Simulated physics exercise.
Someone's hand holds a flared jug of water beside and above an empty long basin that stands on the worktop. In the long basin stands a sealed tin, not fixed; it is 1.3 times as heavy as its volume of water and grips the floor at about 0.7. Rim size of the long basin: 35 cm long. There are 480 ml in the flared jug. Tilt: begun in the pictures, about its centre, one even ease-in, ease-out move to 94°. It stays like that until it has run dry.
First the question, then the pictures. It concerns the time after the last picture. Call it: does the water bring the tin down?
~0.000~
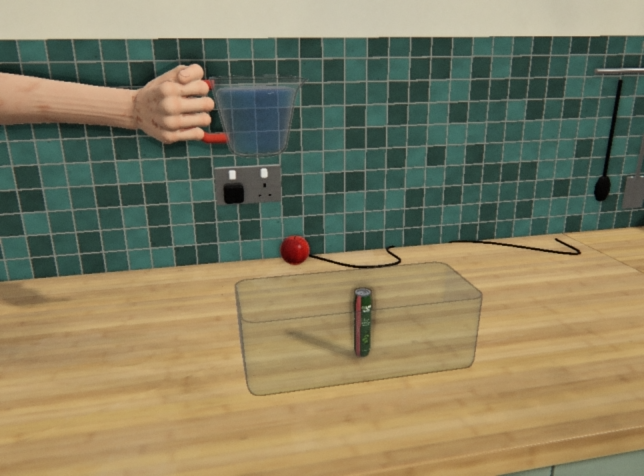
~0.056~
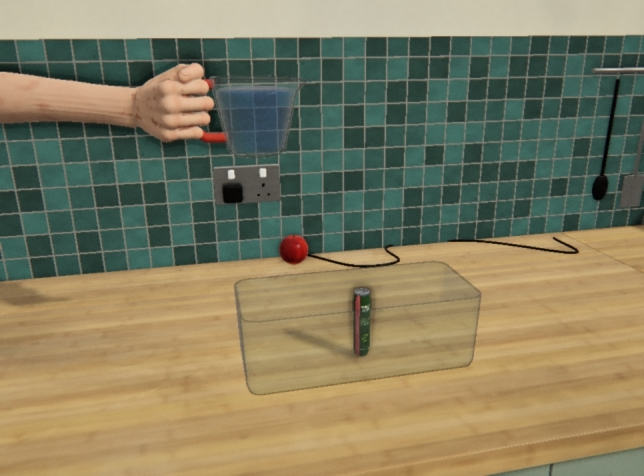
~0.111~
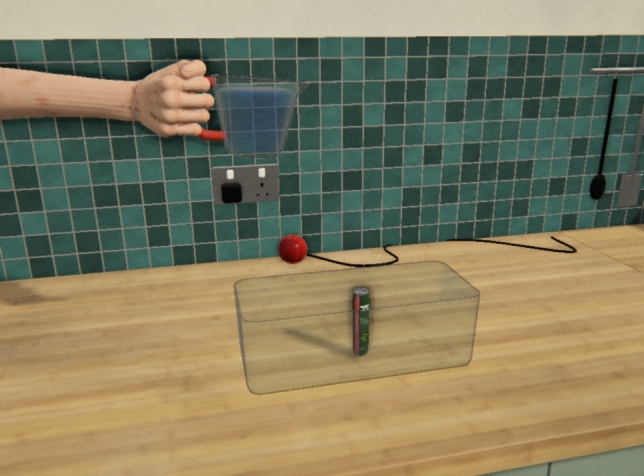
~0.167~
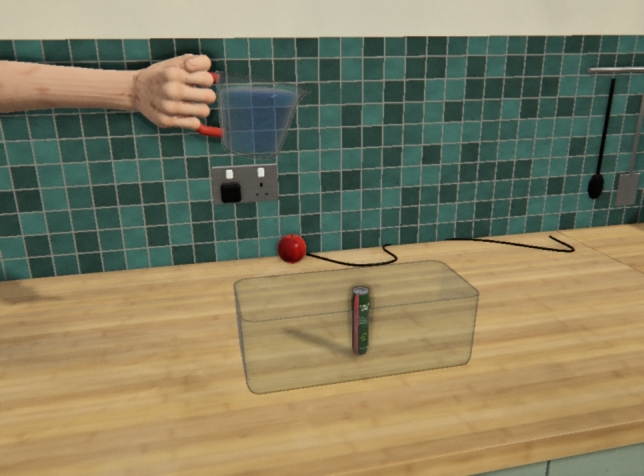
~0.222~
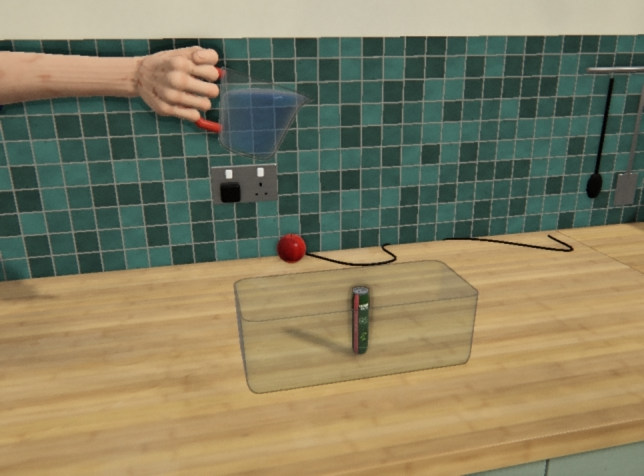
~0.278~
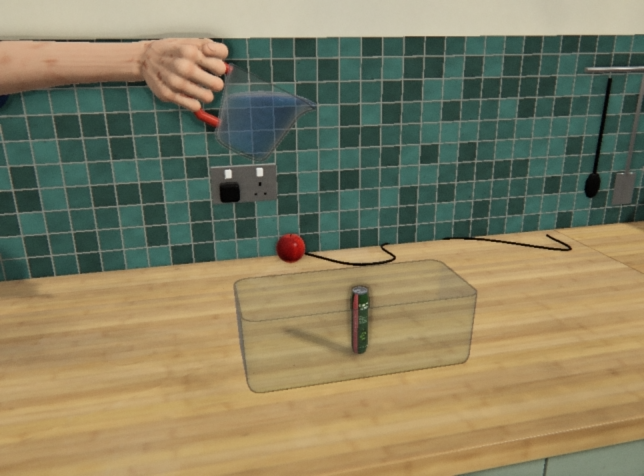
Call: Brought down.
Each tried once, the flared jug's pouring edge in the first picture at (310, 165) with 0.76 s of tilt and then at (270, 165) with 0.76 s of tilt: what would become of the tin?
Try 1: Tipped over; try 2: Still standing.
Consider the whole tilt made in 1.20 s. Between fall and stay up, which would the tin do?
It stays steady, then.
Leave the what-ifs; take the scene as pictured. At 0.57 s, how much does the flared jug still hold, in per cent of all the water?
About 50 per cent.
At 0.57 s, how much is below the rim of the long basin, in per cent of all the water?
I'd estimate some 8 percent of the liquid.
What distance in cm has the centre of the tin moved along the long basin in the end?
It finishes around 7.0 cm from where it began.
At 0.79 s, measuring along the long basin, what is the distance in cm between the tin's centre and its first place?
Centre to centre, close to 0 cm.
After 0.57 s the tilt is 81° and 49 per cent is still to pour; the tin stands where it began.
After 0.79 s the tilt is 94° and 10 per cent is still to pour; the tin stands where it began.
After 1.01 s the tilt is 94° and 1 per cent is still to pour; the tin leans 13°.
After 1.26 s the tilt is 94° and 0 per cent is still to pour; the tin lies on its side.
In the end the tin lies on its side.
